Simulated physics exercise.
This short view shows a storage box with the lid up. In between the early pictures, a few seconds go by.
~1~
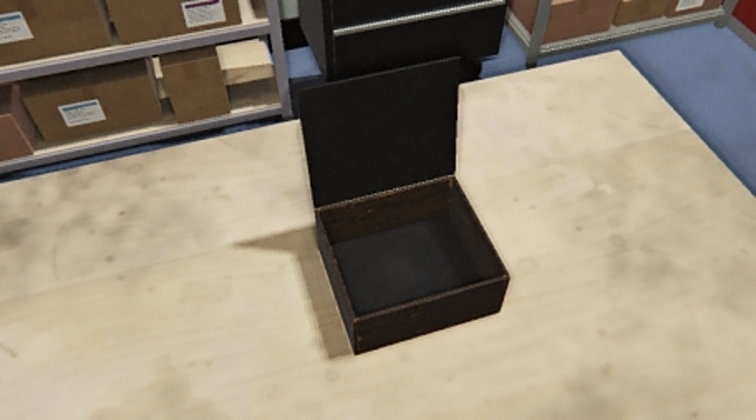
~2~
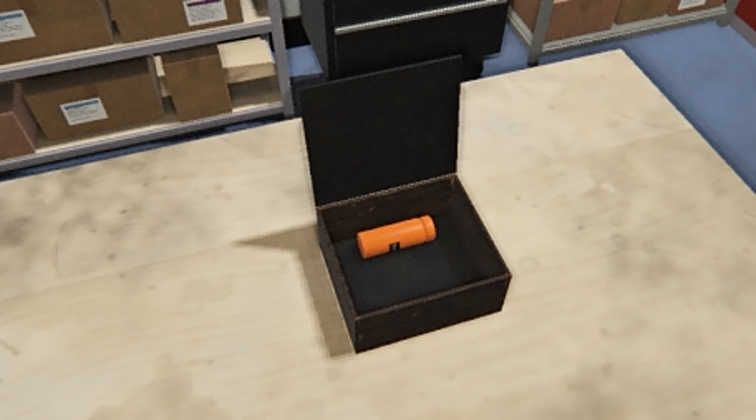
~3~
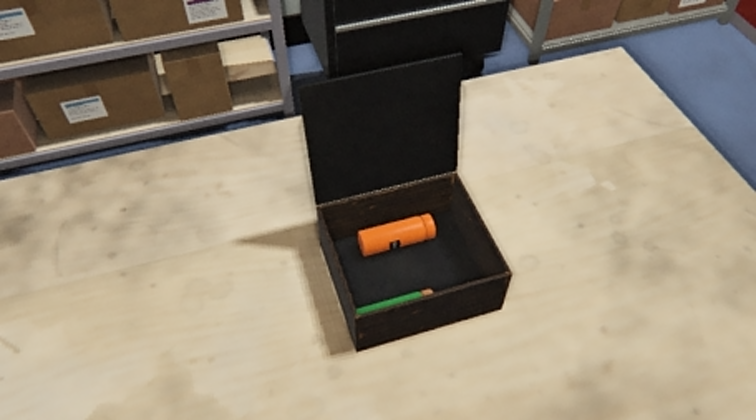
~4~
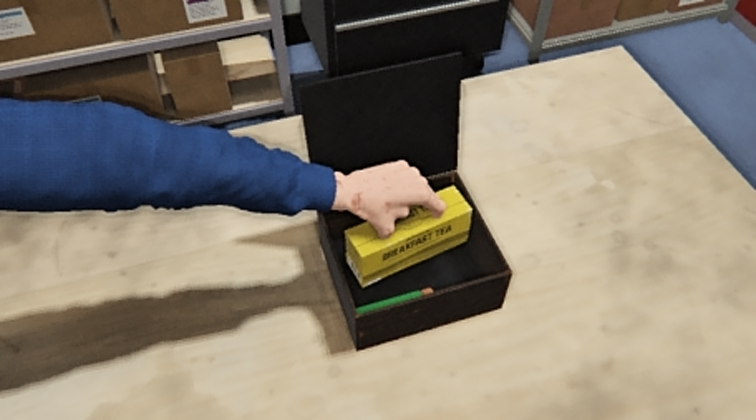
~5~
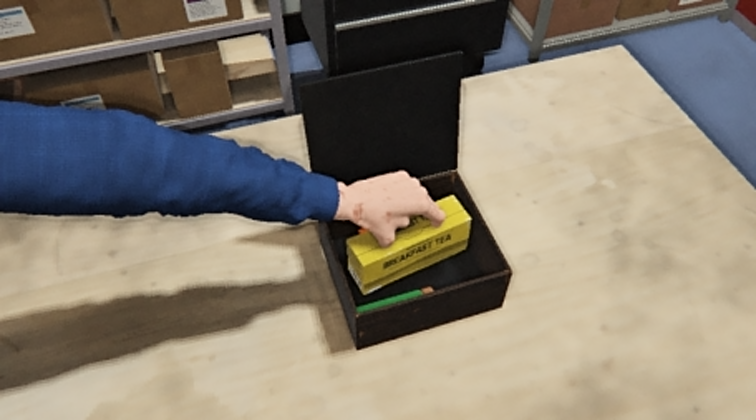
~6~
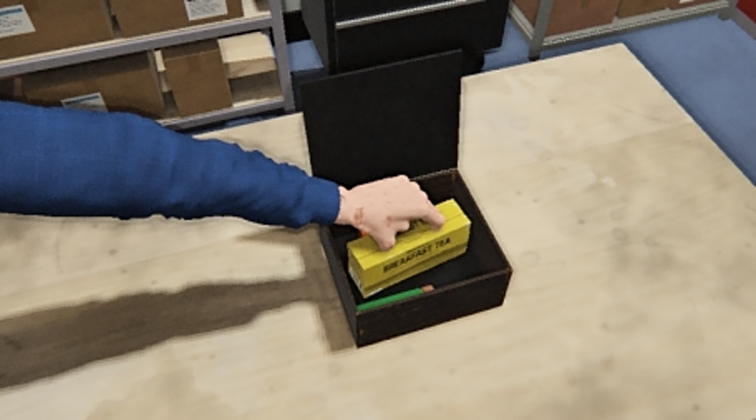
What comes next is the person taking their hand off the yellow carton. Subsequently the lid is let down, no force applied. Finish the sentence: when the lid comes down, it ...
... shuts properly.
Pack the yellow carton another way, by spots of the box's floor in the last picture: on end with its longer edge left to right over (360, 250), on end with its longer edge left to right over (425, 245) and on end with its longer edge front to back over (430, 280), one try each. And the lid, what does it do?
Open, Open, Open.
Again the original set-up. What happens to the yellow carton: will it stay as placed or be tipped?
At the finish the yellow carton holds its orientation.
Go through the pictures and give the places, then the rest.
In the first picture, the last thing is not in view yet.
In the second picture, the last thing is not in view yet.
In the third picture, the last thing is not in view yet.
The fourth picture shows on its way; yellow carton (409, 236).
The fifth picture shows on its way; yellow carton (409, 245).
The sixth picture shows put in, still held; yellow carton (409, 248).
Then, 1.00 s after the last picture, lid starting down; yellow carton slid a little near (405, 262).
Then, 1.60 s after the last picture, lid 58° above the rim; yellow carton slid a little near (405, 262).
Then, 2.00 s after the last picture, lid 20° above the rim; yellow carton slid a little near (405, 262).
At rest, lid shut; moved from the start, yellow carton; the other 2 in place. Seen from the same camera at the end, yellow carton near (405, 262).
